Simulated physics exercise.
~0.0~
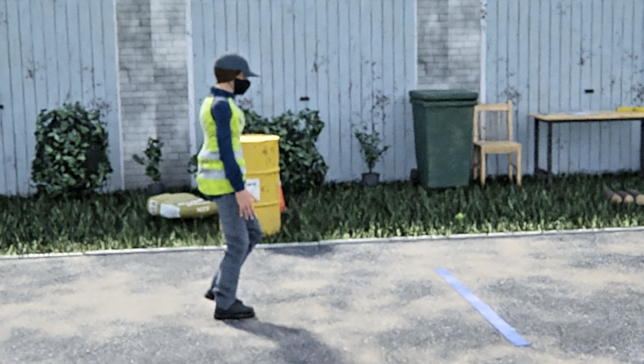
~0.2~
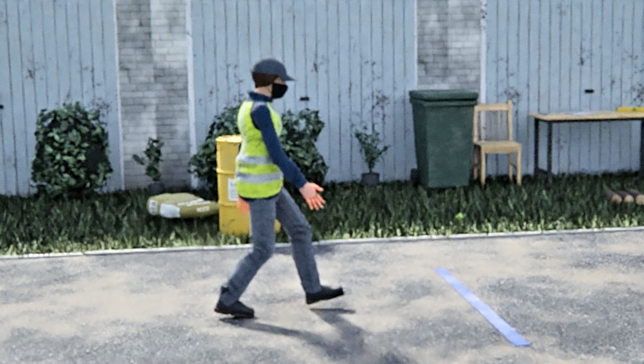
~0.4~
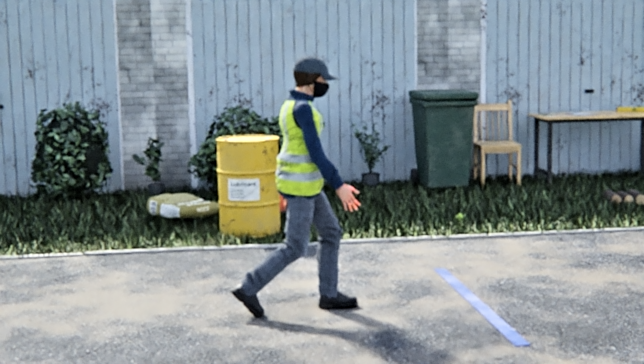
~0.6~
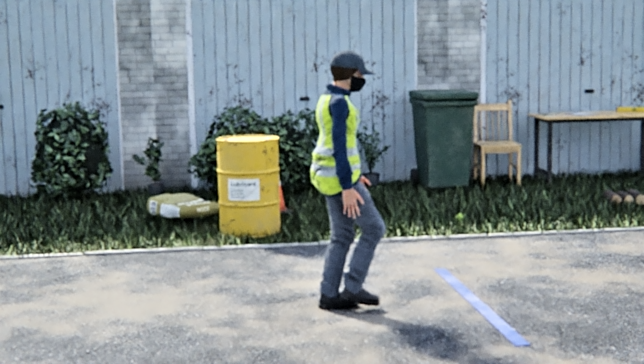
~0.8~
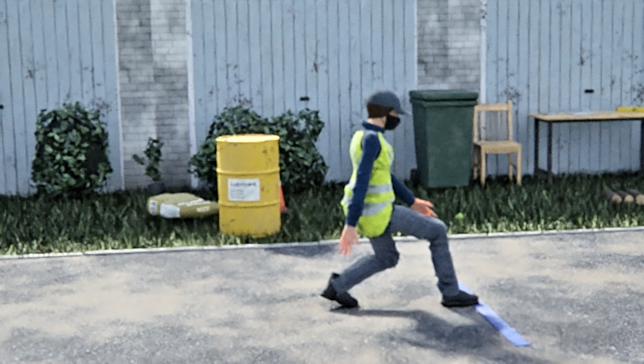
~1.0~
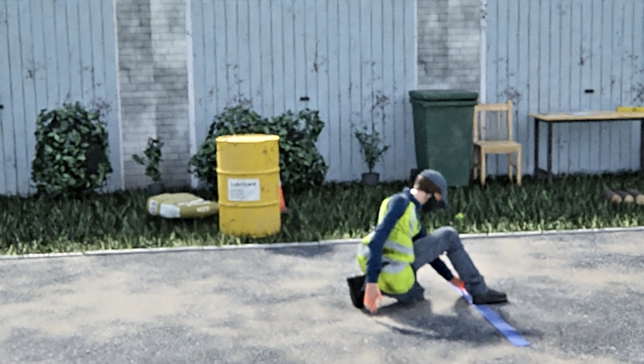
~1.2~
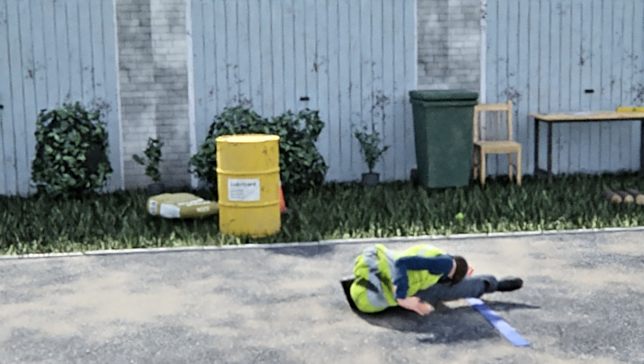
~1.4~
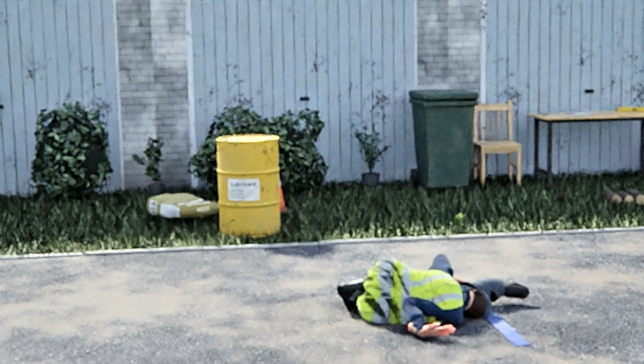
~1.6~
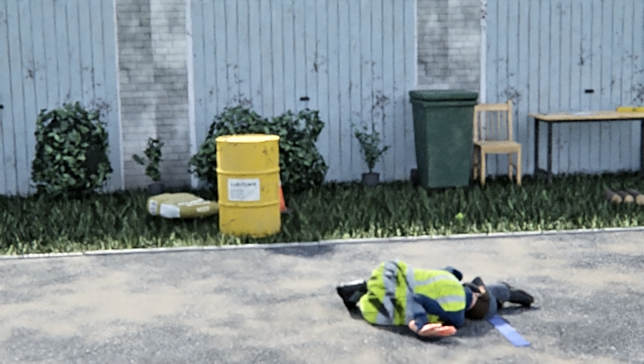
Person in cap and yellow safety vest walking right past a yellow barrel, then crumpling and lying still beside a blue strip.
